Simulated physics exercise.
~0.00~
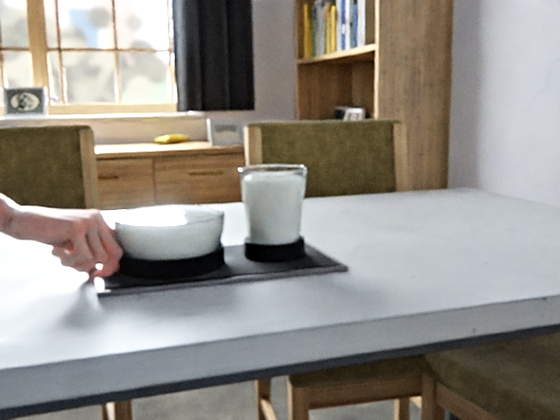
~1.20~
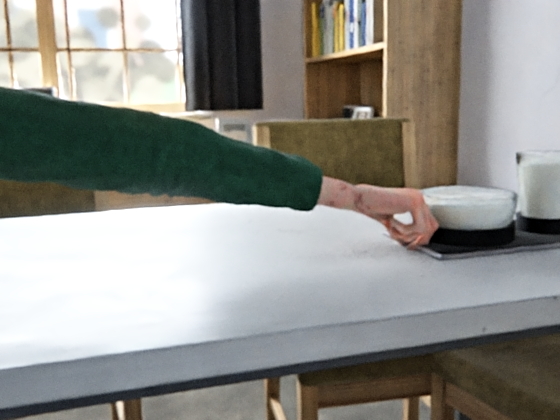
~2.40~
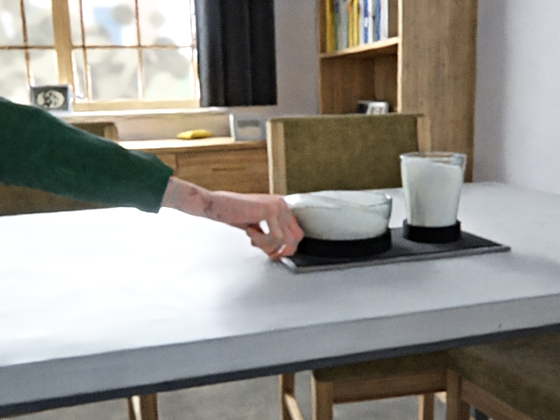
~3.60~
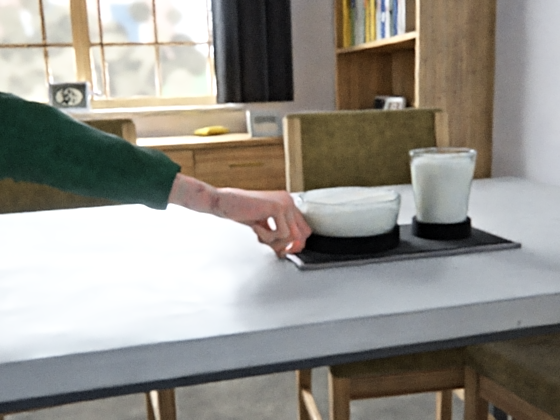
In a bright dining room with a window, dark curtain and bookshelf, a pale table holds a dark tray carrying a round bowl of milk on the left and a tall glass of milk on the right. A hand grips the tray's left edge. The arm, in a green sleeve, reaches across and moves the tray far to the right, until the glass is partly out of view. The hand then draws it part of the way back to the left. By the end, the tray sits right of center, with both vessels upright and the hand still beside the bowl.
